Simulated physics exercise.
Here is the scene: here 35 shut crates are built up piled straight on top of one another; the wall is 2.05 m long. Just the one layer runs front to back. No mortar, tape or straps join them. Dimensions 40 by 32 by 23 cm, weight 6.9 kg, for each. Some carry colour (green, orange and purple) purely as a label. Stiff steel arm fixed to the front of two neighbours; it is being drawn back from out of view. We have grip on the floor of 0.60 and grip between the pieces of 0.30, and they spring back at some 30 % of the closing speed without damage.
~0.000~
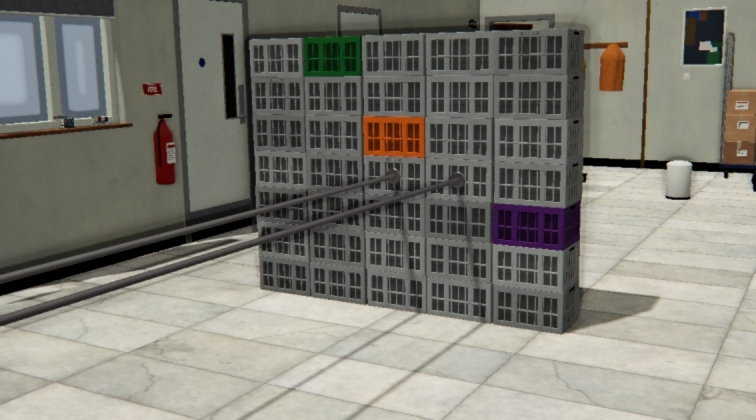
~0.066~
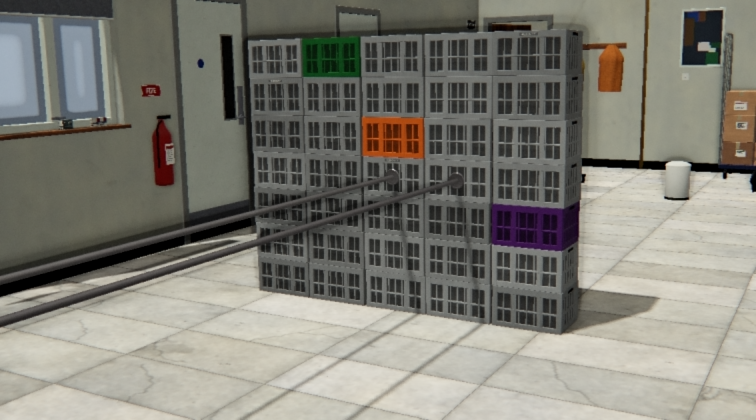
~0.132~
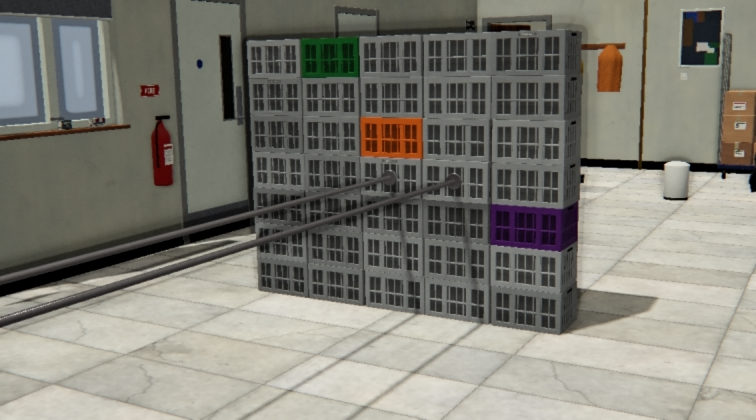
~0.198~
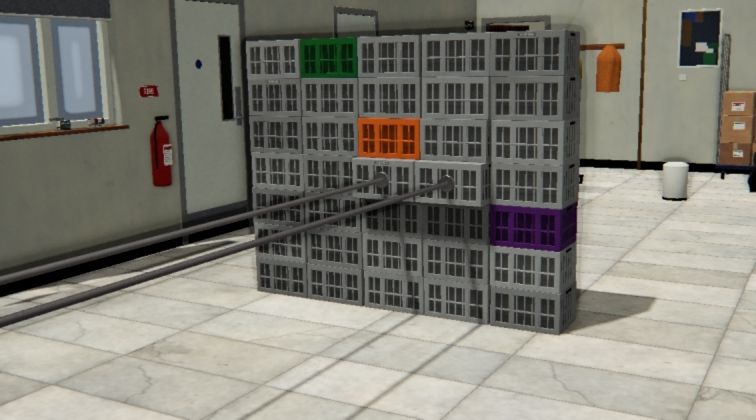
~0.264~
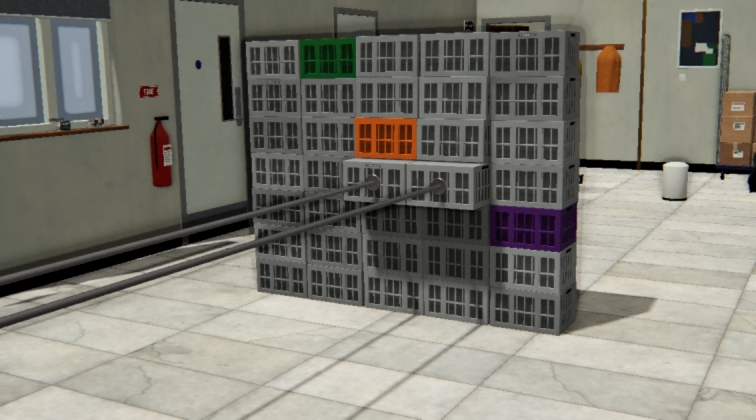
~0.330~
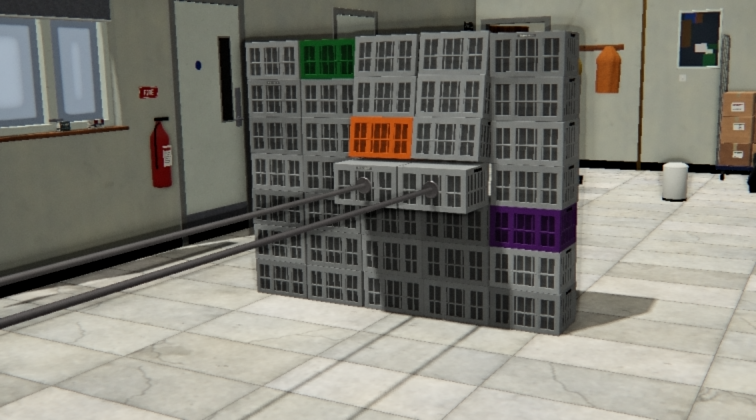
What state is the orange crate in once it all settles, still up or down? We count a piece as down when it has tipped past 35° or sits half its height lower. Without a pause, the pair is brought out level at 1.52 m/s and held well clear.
Once it all settles, the orange crate is down.
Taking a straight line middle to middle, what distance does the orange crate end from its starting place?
Close to 115 cm, in a straight line.
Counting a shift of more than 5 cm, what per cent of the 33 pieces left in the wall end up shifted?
20 % shifted.
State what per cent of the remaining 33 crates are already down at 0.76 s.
20 per cent.
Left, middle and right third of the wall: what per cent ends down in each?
From the left: 0, then 50, then 20 percent.
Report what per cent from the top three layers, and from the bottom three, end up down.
That's 40% up top and 0% at the bottom.
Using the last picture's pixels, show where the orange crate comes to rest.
In the final view it ends up around pixel (337, 309).
Around 0.50 s, 4 of the 33 other crates down; orange crate tipped 35°.
Around 0.76 s, 6 of the 33 other crates down; orange crate on its side.
Finally (2.7 s), 6 of the 33 other crates down; orange crate on its side; purple crate unmoved; green crate unmoved. Seen by the last camera, middles, orange crate near (337, 309), purple crate near (534, 224).
